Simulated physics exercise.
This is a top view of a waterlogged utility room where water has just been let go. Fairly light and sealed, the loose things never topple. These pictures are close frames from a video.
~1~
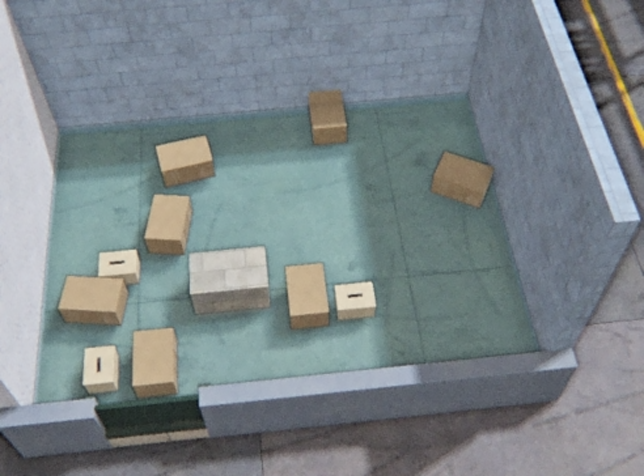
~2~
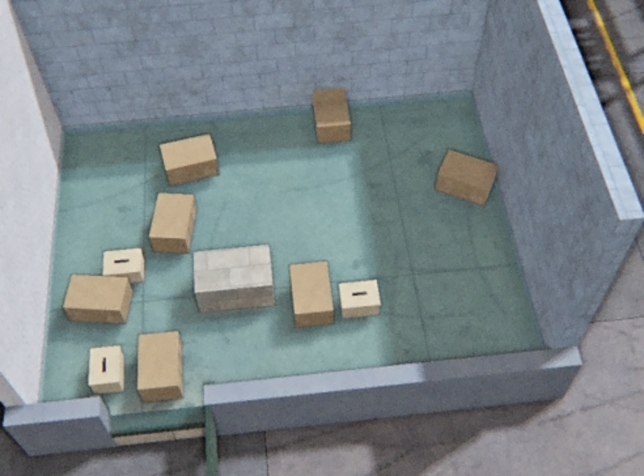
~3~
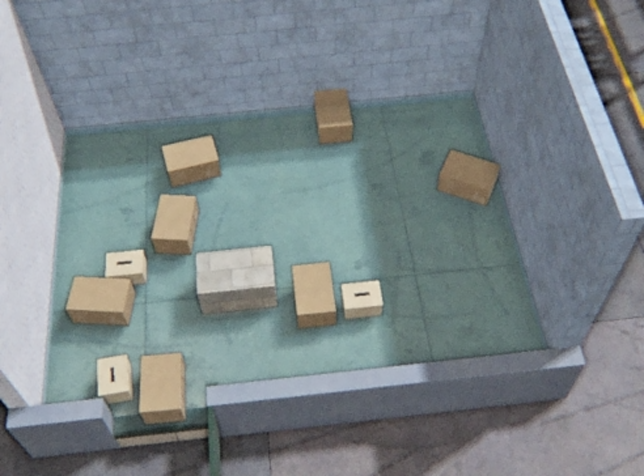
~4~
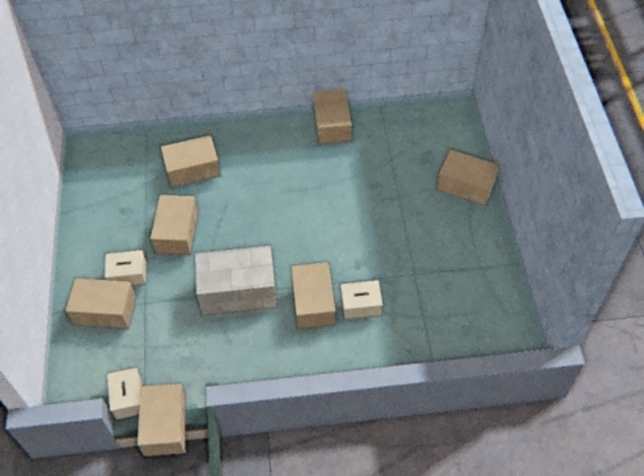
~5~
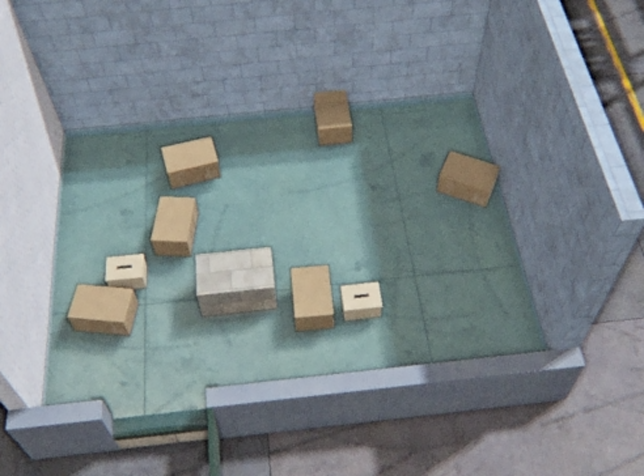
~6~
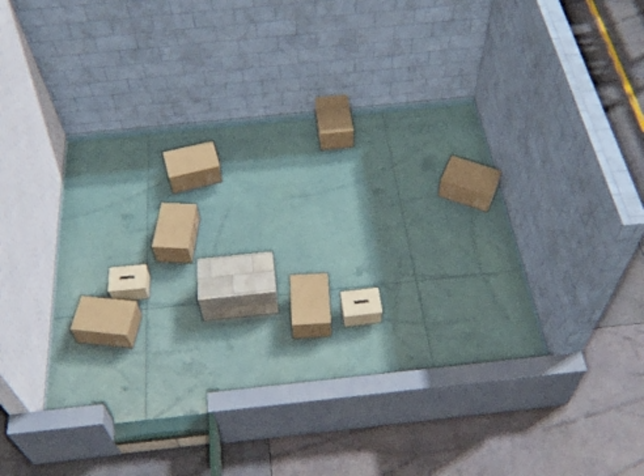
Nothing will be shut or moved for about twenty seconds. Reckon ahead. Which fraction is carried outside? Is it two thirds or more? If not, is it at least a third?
Yes - not below two thirds.
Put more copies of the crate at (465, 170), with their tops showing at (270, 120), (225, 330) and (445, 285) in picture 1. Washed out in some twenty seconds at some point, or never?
Remains; escapes; remains.
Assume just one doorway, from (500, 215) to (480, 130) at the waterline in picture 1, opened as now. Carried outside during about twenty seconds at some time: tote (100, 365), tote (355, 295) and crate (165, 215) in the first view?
Retained; lost; retained.
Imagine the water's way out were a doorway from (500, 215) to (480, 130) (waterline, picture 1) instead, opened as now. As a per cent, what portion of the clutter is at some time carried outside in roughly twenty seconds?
Roughly 40 in a hundred.
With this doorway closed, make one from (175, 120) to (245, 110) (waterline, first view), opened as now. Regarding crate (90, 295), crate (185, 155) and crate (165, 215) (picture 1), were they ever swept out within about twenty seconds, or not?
First trapped, second lost, third lost.
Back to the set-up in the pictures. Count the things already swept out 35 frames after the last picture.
I count 7 altogether.
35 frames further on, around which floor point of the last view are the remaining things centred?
On the floor of the last picture, roughly (294, 201).
A moment on, 2 of 10 are out; 8 afloat.
Next, 5 of 10 are out; 5 afloat.
Later, 7 of 10 are out; 3 afloat.
In the end, 7 of 10 are out; 3 afloat.
